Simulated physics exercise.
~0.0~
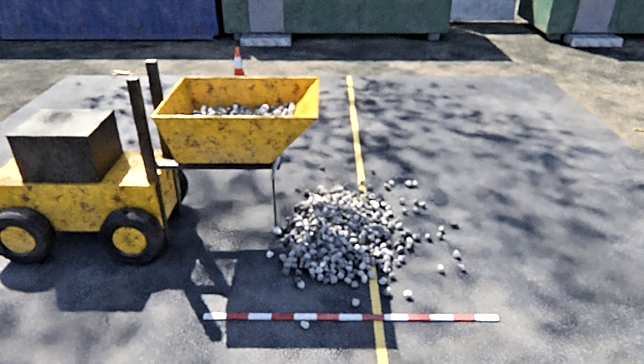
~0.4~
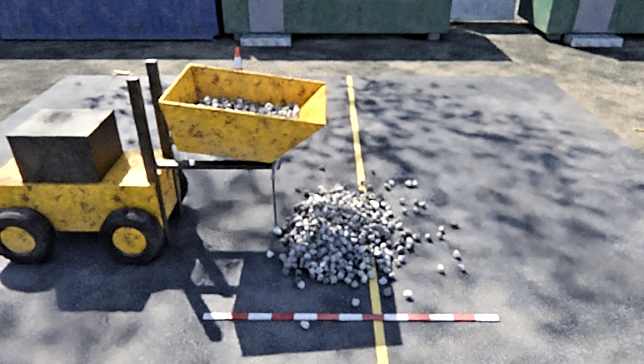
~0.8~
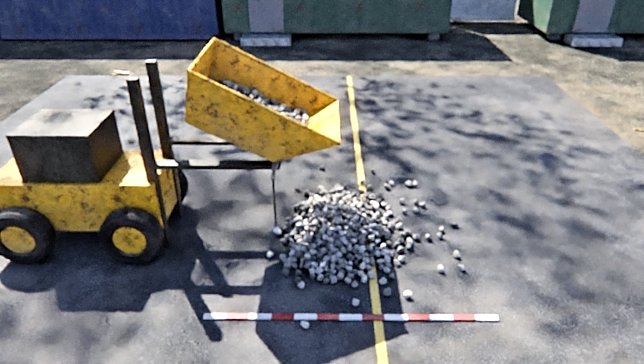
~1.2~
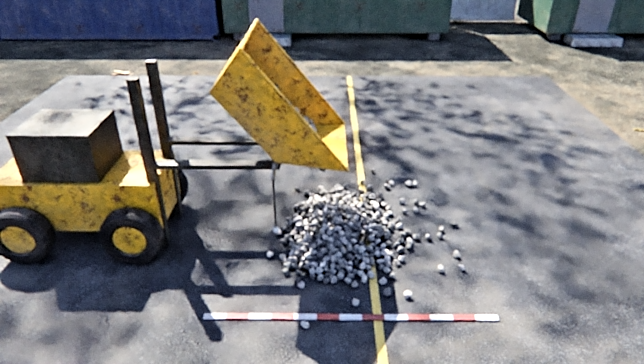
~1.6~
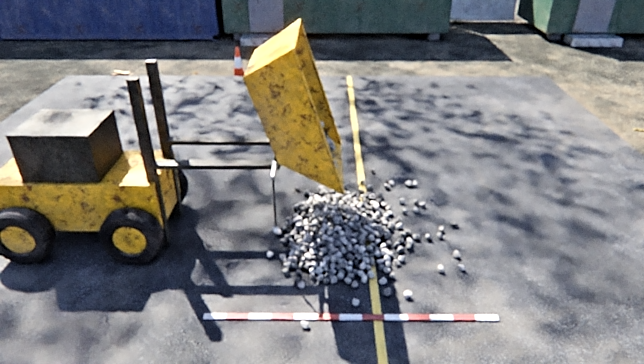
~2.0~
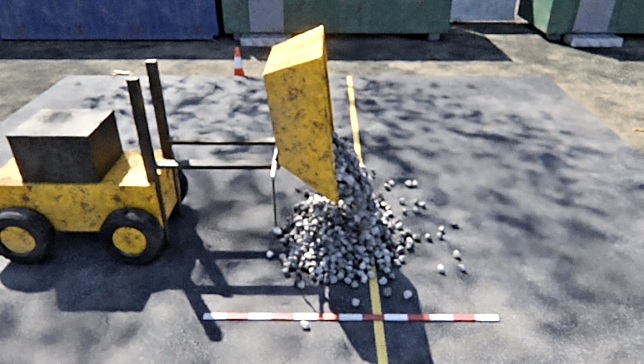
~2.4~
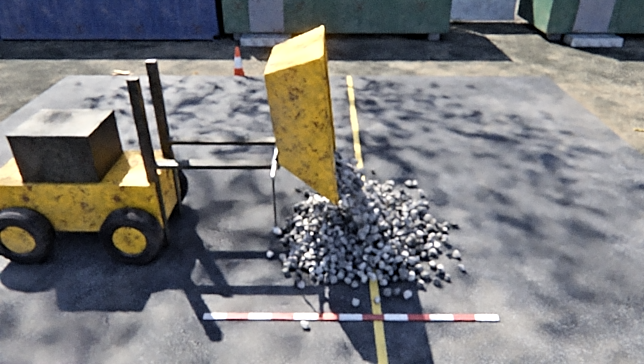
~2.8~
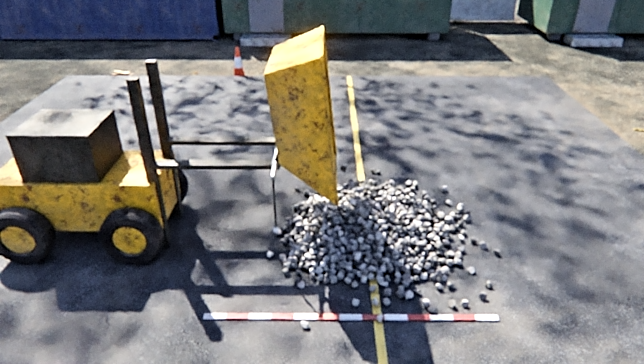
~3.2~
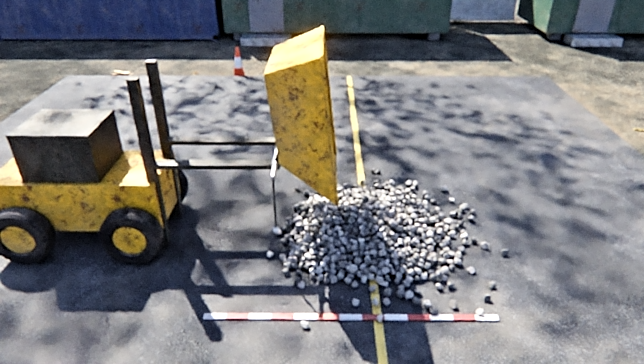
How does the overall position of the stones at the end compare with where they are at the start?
At the start the stones are split between the raised skip and a pile on the ground, while at the end they all lie in one larger heap, so their middle is farther right and lower in the view.
